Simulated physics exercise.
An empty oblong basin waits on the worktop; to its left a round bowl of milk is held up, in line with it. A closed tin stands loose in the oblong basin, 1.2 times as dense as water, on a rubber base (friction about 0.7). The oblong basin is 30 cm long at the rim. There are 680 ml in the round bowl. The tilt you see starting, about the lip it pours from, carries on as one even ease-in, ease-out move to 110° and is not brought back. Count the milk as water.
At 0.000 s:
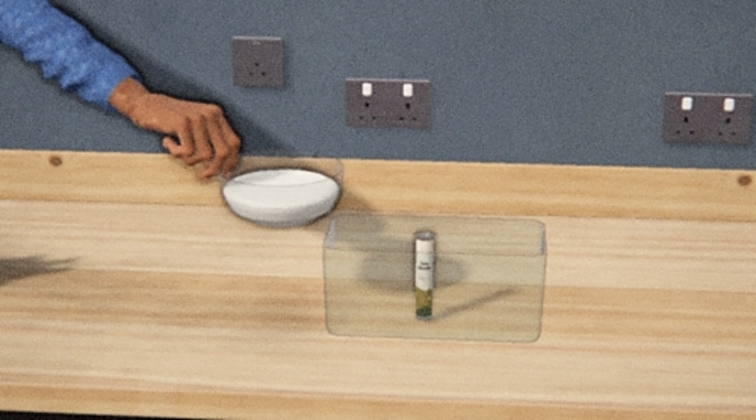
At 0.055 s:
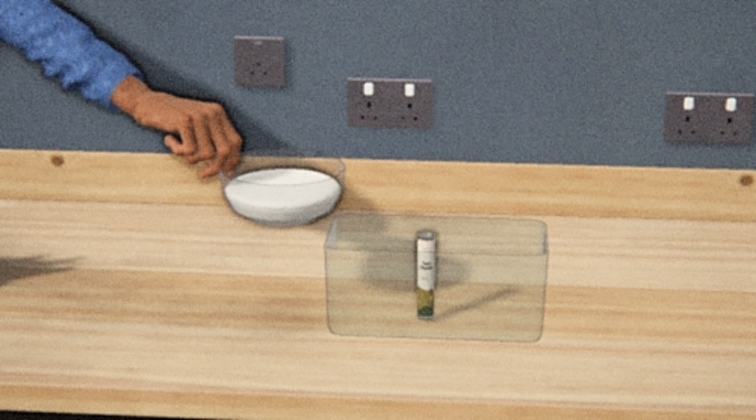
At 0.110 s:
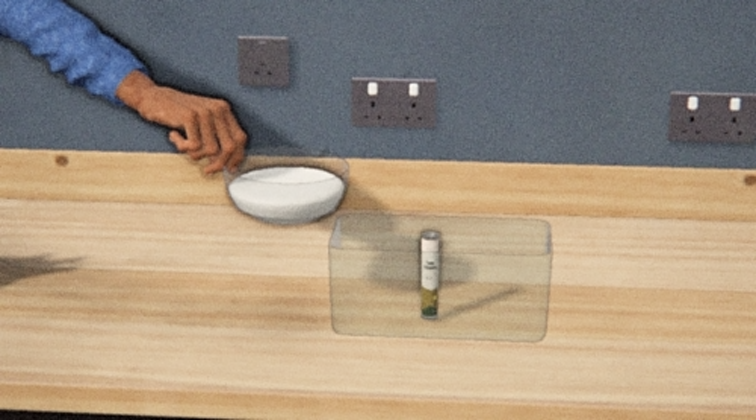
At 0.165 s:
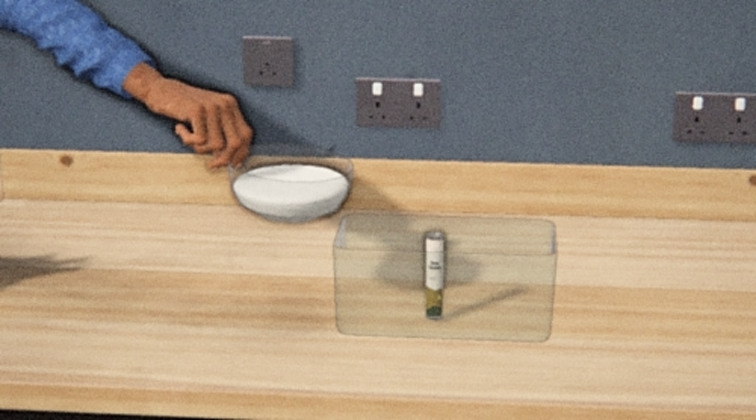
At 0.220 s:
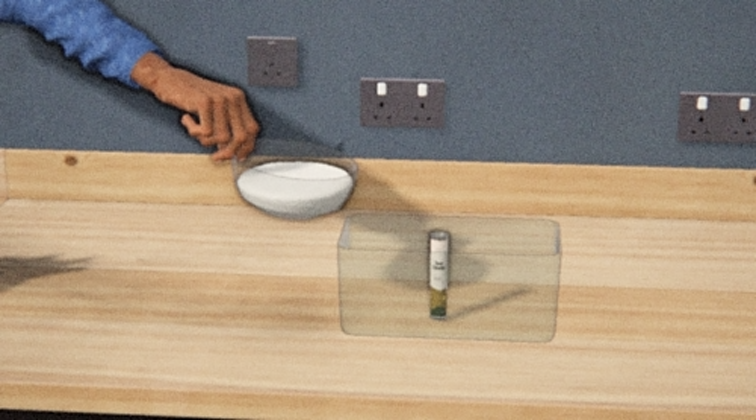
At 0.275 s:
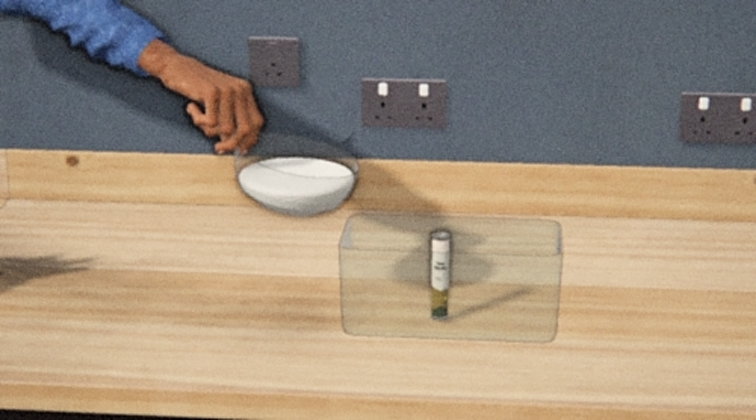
A hand in a blue sleeve held a clear round bowl of milk above a wooden worktop and slowly tilted it slightly to the right, while a small labelled container stood still in an empty clear basin.
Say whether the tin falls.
It goes over.
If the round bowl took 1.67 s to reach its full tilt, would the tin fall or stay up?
The tin goes over.
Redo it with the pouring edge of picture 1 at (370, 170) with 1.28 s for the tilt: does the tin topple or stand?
Then it stays up.
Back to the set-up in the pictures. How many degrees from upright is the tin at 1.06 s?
About 40°.
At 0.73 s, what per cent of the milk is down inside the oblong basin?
About 10 per cent.
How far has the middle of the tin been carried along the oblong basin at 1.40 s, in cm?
Some 8 cm.
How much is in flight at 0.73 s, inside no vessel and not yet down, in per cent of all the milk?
About 36 per cent.
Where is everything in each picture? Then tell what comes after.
In the first frame, it leans 0°; its right rim is at (342, 170); the milk meets the walls at (225, 184) and (339, 187); the oblong basin's rim runs from (328, 232) to (545, 239); the tin's top is at (425, 239).
In the second frame, it leans 1°; its right rim is at (344, 170); the milk meets the walls at (227, 183) and (340, 187).
In the third frame, it leans 2°; its right rim is at (348, 170); the milk meets the walls at (231, 182) and (344, 185).
In the fourth frame, it leans 4°; its right rim is at (353, 170); the milk meets the walls at (235, 179) and (349, 183).
In the fifth frame, it leans 8°; its right rim is at (357, 170); the milk meets the walls at (239, 176) and (352, 180).
In the sixth frame, it leans 12°; its right rim is at (358, 171); the milk meets the walls at (241, 171) and (354, 176).
By 0.73 s the tilt is 67° and 54 per cent is still to pour; the tin stands where it began.
By 1.06 s the tilt is 102° and 2 per cent is still to pour; the tin leans 42°.
By 1.40 s the tilt is 110° and 0 per cent is still to pour; the tin lies on its side.
By 1.78 s the tilt is 110° and 0 per cent is still to pour; the tin lies on its side.
At rest the tin lies on its side.
